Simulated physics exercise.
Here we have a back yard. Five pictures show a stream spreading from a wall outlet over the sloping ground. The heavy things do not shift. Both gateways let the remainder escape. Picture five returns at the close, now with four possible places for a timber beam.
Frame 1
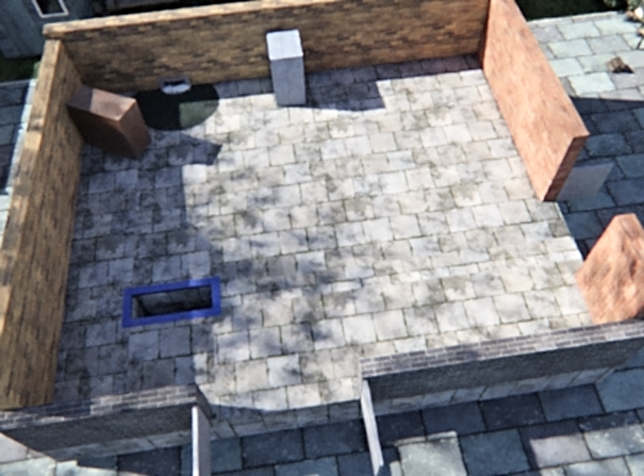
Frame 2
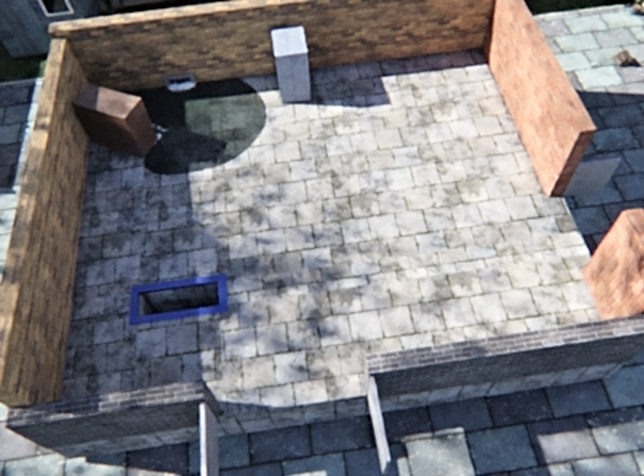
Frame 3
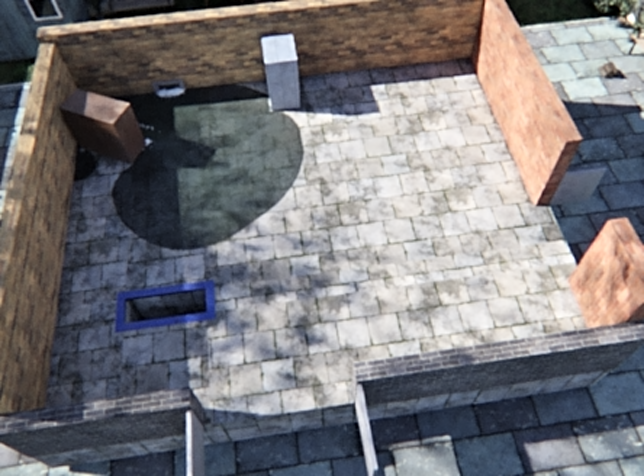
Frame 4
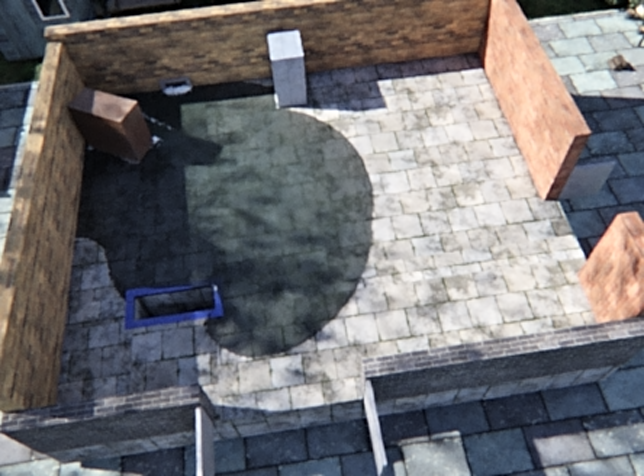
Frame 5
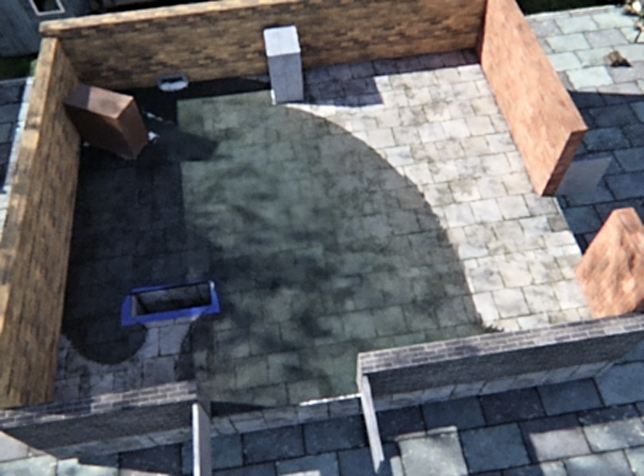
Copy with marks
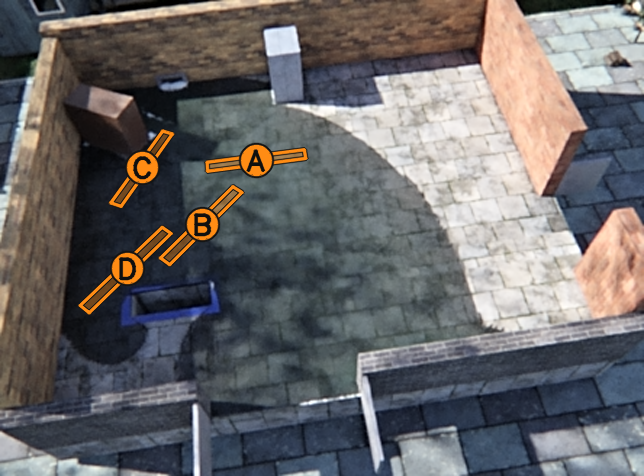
A paved back yard, seen from above at an angle, is enclosed by tan and reddish brick walls with a low dark wall along the near side. A brown block and a pale upright block stand toward the back, and a blue-rimmed gully lies at the lower left. Dark water spreads from the back left across the slabs, reaching the gully and then the near wall, while the camera shifts slightly.
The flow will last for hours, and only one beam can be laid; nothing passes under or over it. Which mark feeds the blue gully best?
It is A.
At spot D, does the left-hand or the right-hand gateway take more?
The left gate.
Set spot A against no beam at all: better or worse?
Better.
On the marked copy, A from (207, 166) to (305, 154); B from (165, 261) to (237, 189); C from (115, 204) to (167, 132); D from (84, 309) to (166, 230).
With A, about 30 % of the stream runs into the blue gully, about 69 % out by the gates.
With B, about 10 % of the stream runs into the blue gully, about 89 % out by the gates.
With C, about 14 % of the stream runs into the blue gully, about 85 % out by the gates.
With D, about 14 % of the stream runs into the blue gully, about 85 % out by the gates.
